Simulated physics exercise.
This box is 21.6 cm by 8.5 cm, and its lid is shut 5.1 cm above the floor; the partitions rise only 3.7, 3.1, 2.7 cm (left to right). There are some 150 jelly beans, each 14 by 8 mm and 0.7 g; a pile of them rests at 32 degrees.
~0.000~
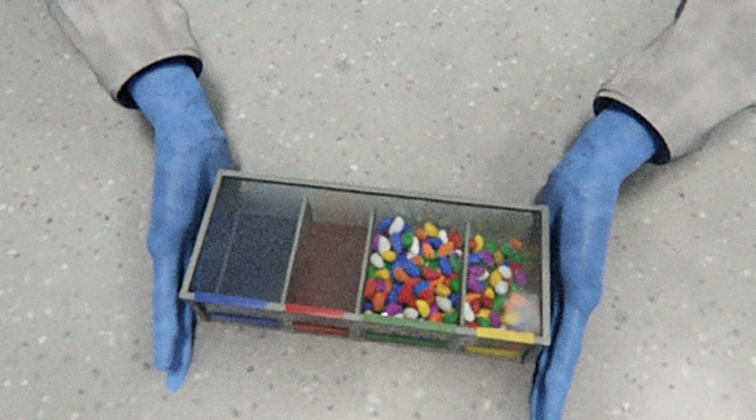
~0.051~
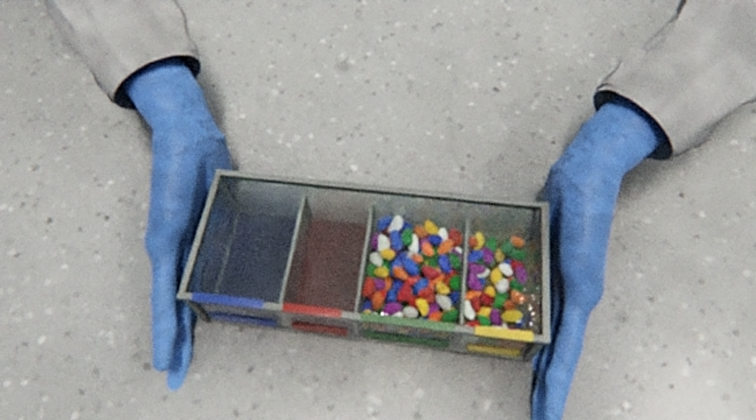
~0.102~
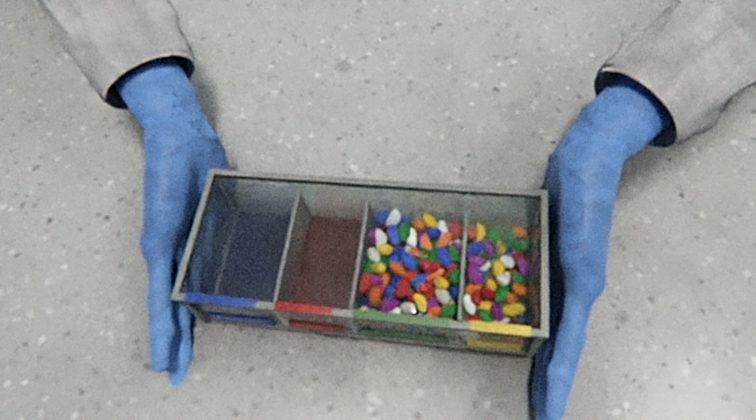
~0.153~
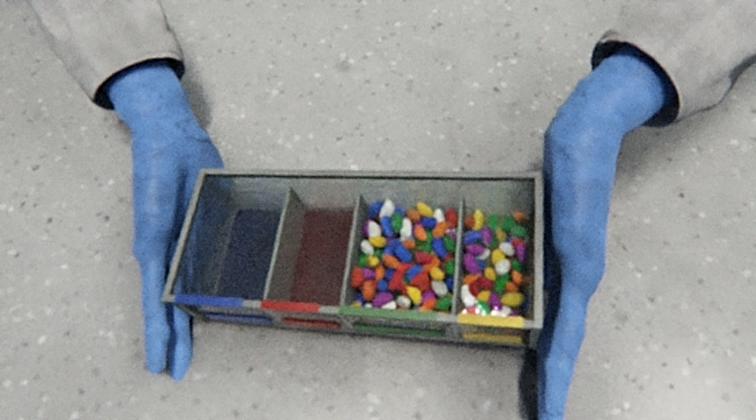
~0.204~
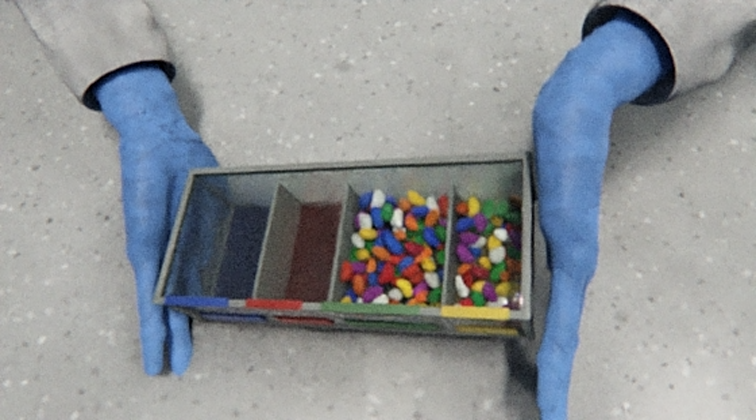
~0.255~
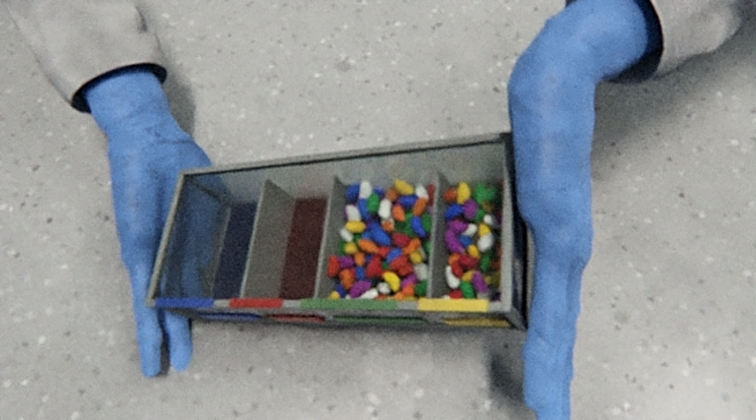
A clear-topped box with four compartments, marked blue, red, green and yellow from left to right along its front edge, is held above a speckled pale grey floor, seen from above. Two blue-gloved hands in grey sleeves press its ends, and multicoloured beans lie in the right two compartments. The hands tilt the box steadily, right side rising, while the camera stays still.
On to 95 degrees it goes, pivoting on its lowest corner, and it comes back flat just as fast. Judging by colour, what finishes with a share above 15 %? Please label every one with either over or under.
Labels - red: Over; blue: Over; green: Over; yellow: Under.
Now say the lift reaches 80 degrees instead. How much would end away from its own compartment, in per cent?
Near 45 in a hundred.
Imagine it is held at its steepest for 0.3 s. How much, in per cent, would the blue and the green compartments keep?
In per cent: Blue 30, green 25.
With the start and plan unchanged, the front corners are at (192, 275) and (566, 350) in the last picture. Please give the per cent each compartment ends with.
Each compartment ends like this: Red 0 per cent, blue 0 per cent, green 25 per cent, yellow 75 per cent.
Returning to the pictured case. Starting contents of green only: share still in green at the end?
Share retained: Approx. 40 %.
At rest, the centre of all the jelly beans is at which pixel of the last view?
Once everything settles, the centre is around (339, 295).
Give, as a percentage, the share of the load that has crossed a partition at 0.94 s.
Near 40 in a hundred.
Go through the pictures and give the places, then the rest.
The first frame shows box tilt 0 degrees, front corners at (188, 293) and (542, 338); green 70 %, yellow 30 %.
The second frame shows box tilt 1 degrees, front corners at (186, 294) and (542, 336).
The third frame shows box tilt 5 degrees, front corners at (180, 294) and (541, 330), lowest corner left front.
The fourth frame shows box tilt 11 degrees, front corners at (170, 296) and (534, 321), lowest corner left front.
The fifth frame shows box tilt 18 degrees, front corners at (161, 298) and (522, 312), lowest corner left front.
The sixth frame shows box tilt 24 degrees, front corners at (153, 300) and (502, 303), lowest corner left front; green 70 %, yellow 30 %. The box's pace is about 125 degrees a second.
After 0.94 s, tilt 94 degrees; red 15 %, blue 10 %, green 65 %, yellow 15 %.
Then, at 1.40 s, tilt 39 degrees; red 30 %, blue 25 %, green 40 %, yellow 5 %.
After 1.93 s, tilt 0 degrees; red 35 %, blue 25 %, green 40 %, yellow 5 %.
At rest (2.4 s), red 35 %, blue 25 %, green 40 %, yellow 5 %.
